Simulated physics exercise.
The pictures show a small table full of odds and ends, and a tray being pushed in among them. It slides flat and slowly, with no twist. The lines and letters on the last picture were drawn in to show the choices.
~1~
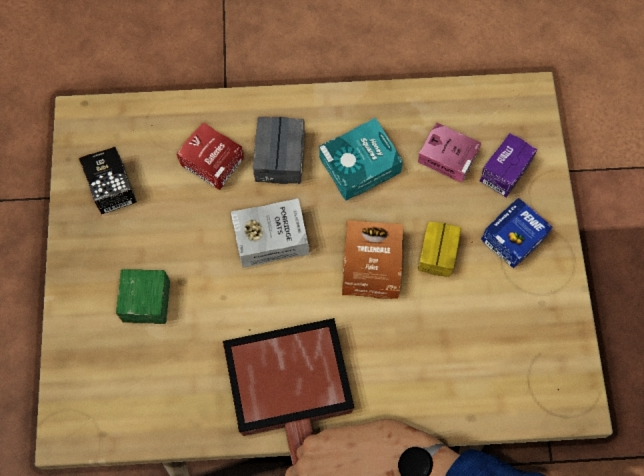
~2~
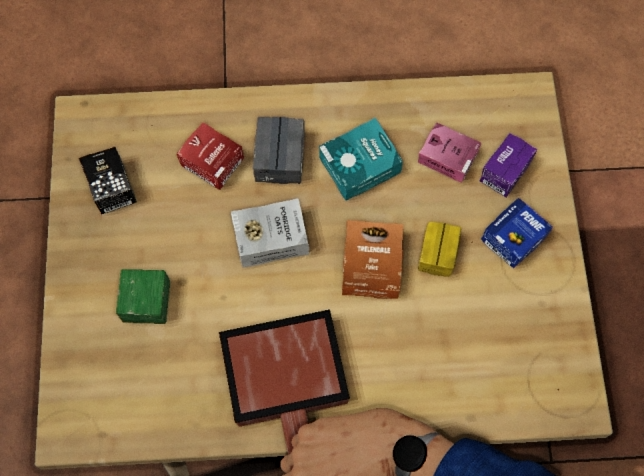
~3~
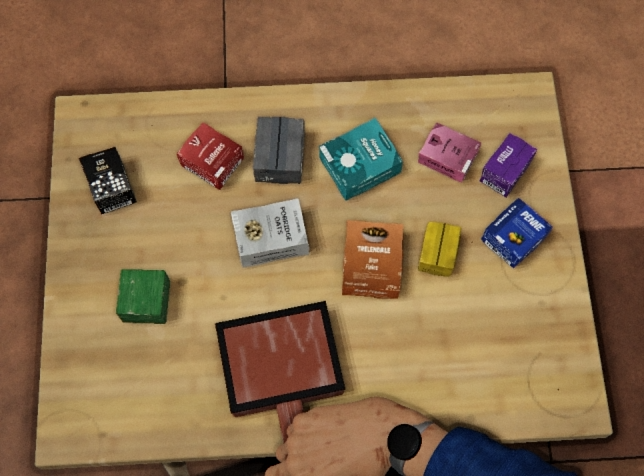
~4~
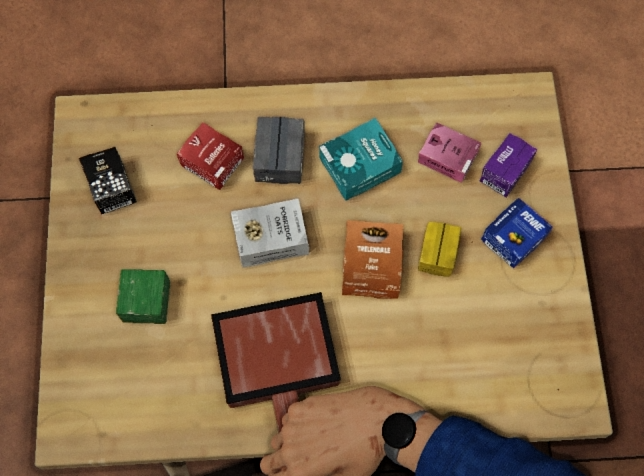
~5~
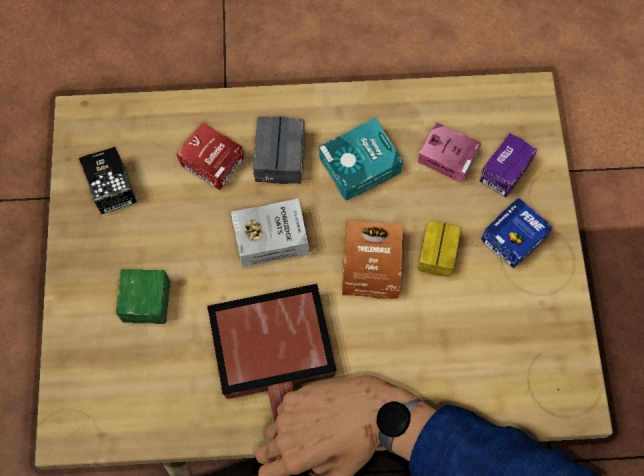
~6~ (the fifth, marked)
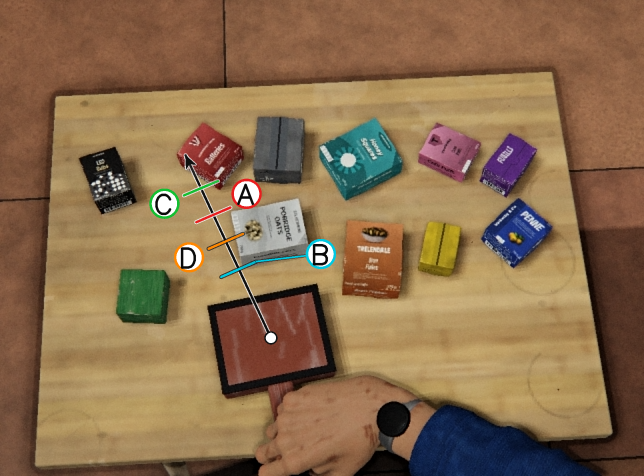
A hand with a dark watch and blue sleeve slowly pushes a dark-framed, reddish tray a short way up and left across a pale wooden table, seen from above over brown tiles. Black, red, grey, turquoise, pink and purple boxes line the back, with white, orange, yellow and blue ones below and a green block at left. Only the tray and hand move, sliding flat without turning, while the view stays still.
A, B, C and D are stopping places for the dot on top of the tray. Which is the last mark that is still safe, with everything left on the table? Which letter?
Up to mark C.
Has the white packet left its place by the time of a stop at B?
Yes.
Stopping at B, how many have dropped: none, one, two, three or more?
The count is none.
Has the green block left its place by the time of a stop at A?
By then, no.
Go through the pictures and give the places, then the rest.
Yellow box (440, 249); turquoise packet (360, 160); orange box (373, 260), in the first frame.
Tray (284, 365); grey box (279, 150), in the second frame.
Tray (280, 356); white packet (270, 233), in the third frame.
Tray (275, 347); black box (108, 180), in the fourth frame.
Tray (271, 338); red box (211, 156); blue packet (516, 233); yellow box (440, 249), in the fifth frame.
On the marked copy, A at (214, 215); B at (239, 269); C at (201, 188); D at (226, 241); the arrow from (271, 338) to (185, 155); the white dot at (271, 338).
Following C. Soon after the start, tray (246, 285); white packet (262, 215); black box (108, 180).
Later, tray (220, 231); grey box (270, 110); red box (202, 119).
In the end, tray (202, 194); red box (202, 90); grey box (271, 86); nothing has fallen.
As for the rest, A is safe but short; B is safe but short; D is safe but short.
